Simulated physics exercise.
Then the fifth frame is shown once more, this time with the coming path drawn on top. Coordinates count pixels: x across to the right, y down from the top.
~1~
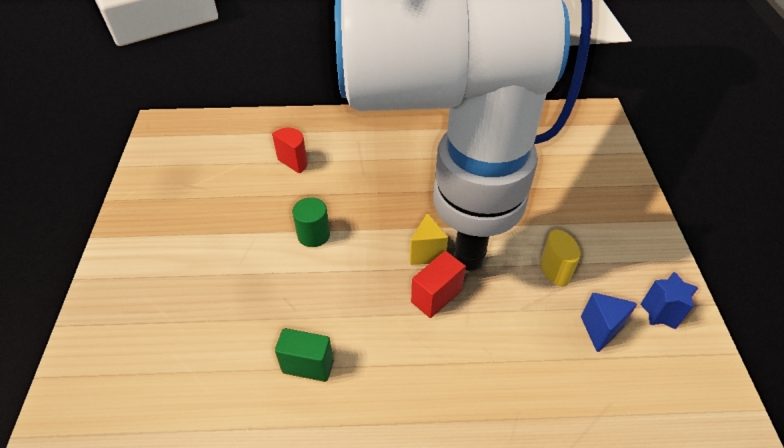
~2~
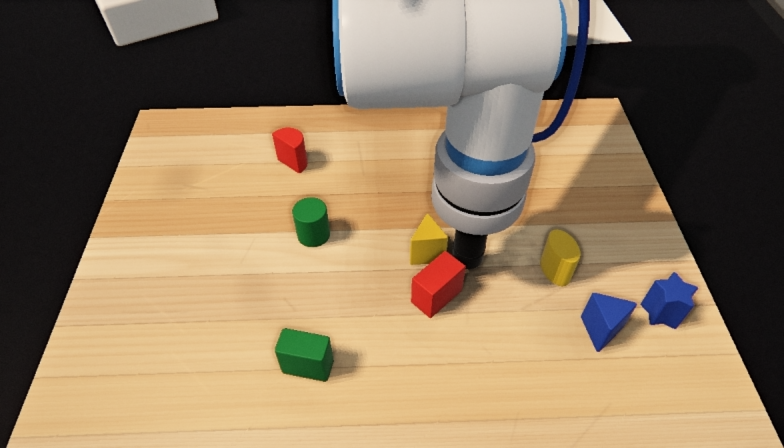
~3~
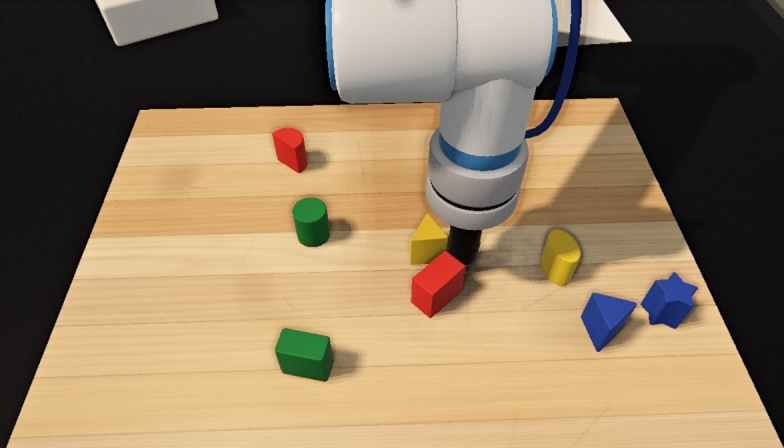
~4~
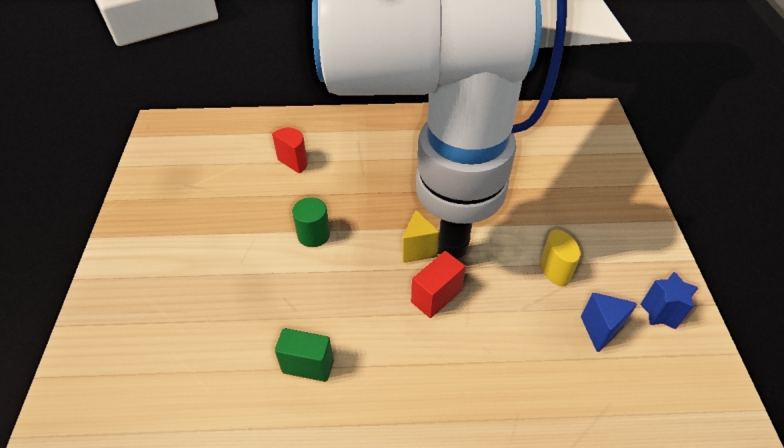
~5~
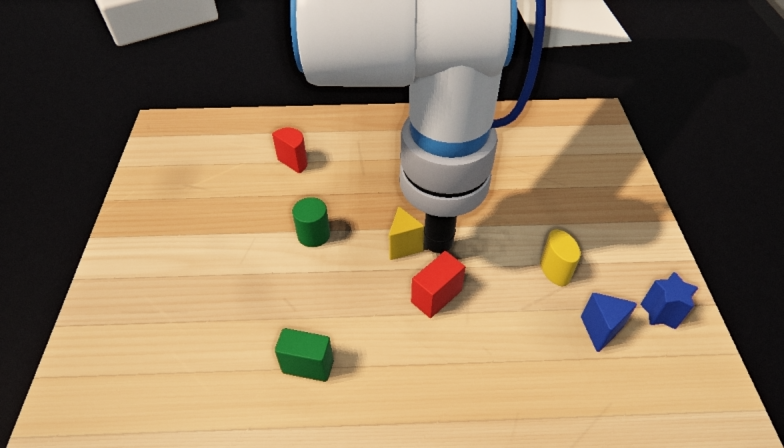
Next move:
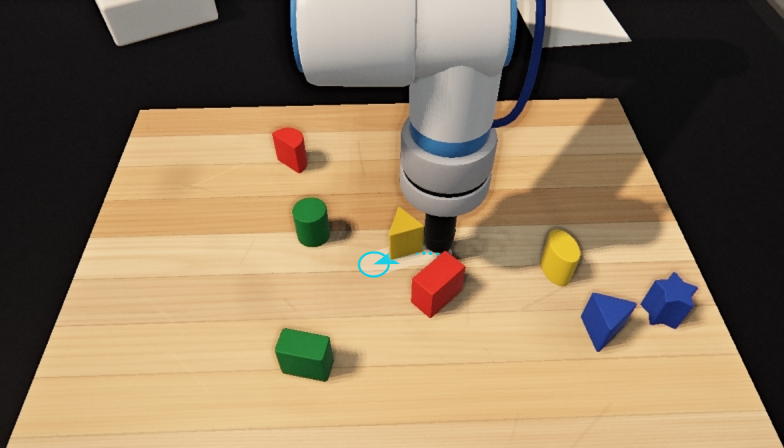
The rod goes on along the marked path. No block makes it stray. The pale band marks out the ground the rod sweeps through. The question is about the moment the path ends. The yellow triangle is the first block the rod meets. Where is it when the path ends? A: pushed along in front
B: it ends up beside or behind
I choose B.
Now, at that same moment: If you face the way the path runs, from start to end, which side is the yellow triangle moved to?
It goes toward the right-hand side.
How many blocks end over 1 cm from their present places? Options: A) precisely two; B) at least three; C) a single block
I'll go with C - a single block.
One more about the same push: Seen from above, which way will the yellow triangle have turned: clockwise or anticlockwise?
Clockwise from above.
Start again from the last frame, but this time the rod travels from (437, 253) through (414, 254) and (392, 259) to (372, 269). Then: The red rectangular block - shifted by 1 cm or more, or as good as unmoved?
It keeps its position.
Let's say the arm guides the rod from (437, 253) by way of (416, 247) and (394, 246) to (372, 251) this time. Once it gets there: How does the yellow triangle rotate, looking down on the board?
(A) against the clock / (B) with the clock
The correct letter is B.
Path on the board, from (437, 253) via (405, 255), ending at (374, 264).
What follows on the original path. Halfway along, rod at (405, 244); yellow triangle at (374, 216), turned 25° clockwise.
At the end, rod at (373, 253); yellow triangle at (362, 219), turned 90° clockwise; red rectangular block in place.
